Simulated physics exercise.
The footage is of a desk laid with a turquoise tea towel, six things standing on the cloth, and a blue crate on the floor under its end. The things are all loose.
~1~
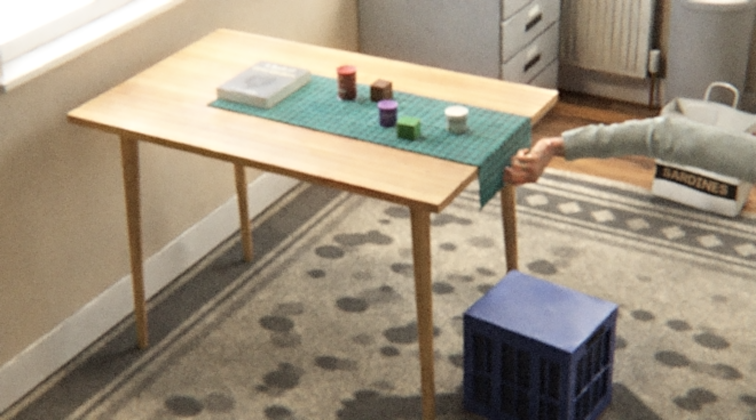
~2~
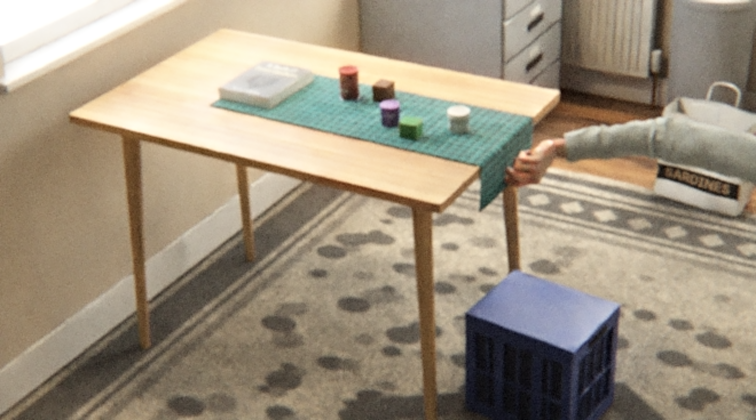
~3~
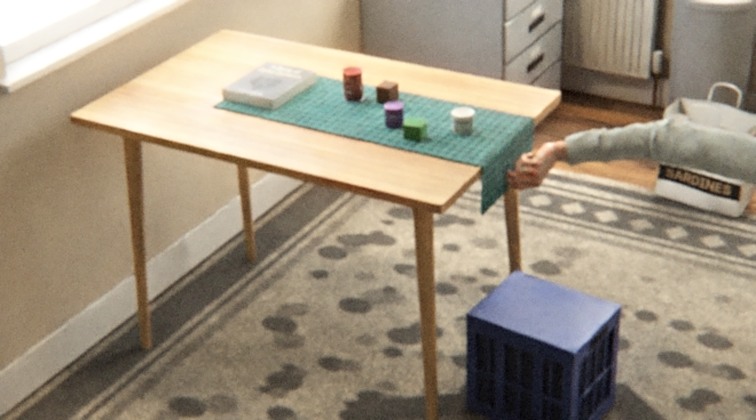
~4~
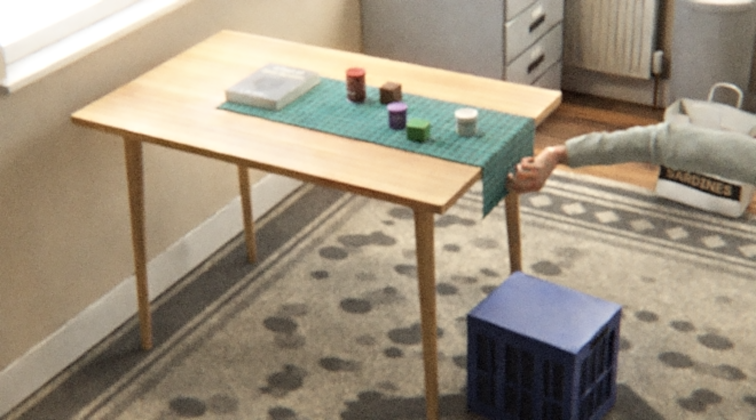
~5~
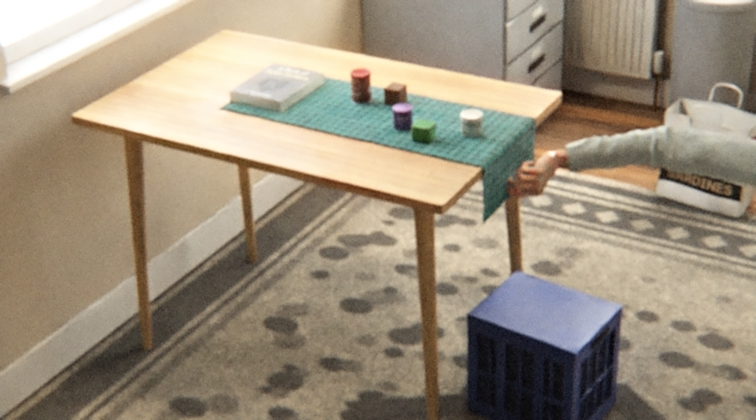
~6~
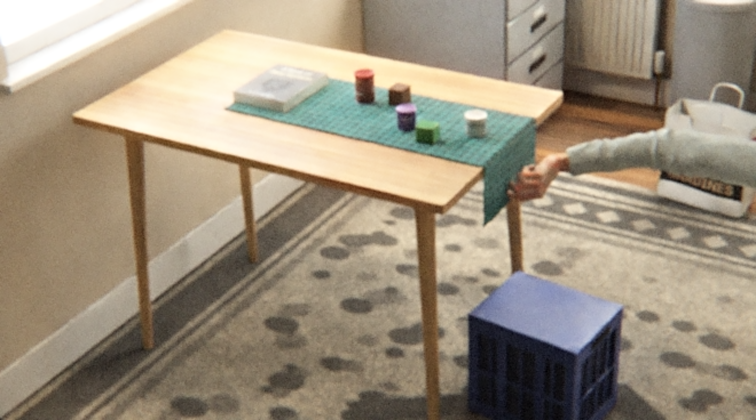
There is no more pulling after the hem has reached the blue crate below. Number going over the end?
So in the end, the top is short three items, that's it.
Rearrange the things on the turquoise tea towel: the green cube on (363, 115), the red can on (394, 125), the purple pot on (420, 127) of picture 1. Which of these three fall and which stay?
The green cube? It stays where it is. The red can tips off, and the purple pot tips off.
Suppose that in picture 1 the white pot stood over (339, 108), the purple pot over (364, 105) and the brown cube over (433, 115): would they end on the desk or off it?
White pot: Stays. Purple pot: Stays. Brown cube: Goes.
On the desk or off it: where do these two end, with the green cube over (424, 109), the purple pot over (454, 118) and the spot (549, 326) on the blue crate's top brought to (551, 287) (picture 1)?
Green cube stays, purple pot is gone.
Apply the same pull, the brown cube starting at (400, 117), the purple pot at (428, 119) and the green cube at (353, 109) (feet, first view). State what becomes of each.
Here's what happens: The brown cube leaves its perch, the purple pot leaves its perch, the green cube remains aboard.
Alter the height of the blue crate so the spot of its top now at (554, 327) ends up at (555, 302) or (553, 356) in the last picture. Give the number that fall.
Count: 2, then 4.
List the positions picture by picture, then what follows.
The first picture shows hem (479, 212); white pot (457, 111); green cube (408, 121); purple pot (388, 104); brown cube (381, 83); red can (346, 69); top of the crate (549, 326).
The second picture shows hem (479, 212); white pot (459, 111).
The third picture shows hem (482, 216); green cube (415, 122).
The fourth picture shows hem (483, 220); purple pot (397, 107); top of the crate (553, 327).
The fifth picture shows hem (484, 224); brown cube (395, 86).
The sixth picture shows hem (483, 228); white pot (476, 114); green cube (427, 124); purple pot (406, 108); brown cube (399, 86); red can (364, 72).
Soon after, hem near (512, 277); white pot and green cube gone.
After that, hem on the crate; white pot, green cube and purple pot gone.
In the end, hem on the crate; white pot, green cube and purple pot gone. The count of fallen things is three.
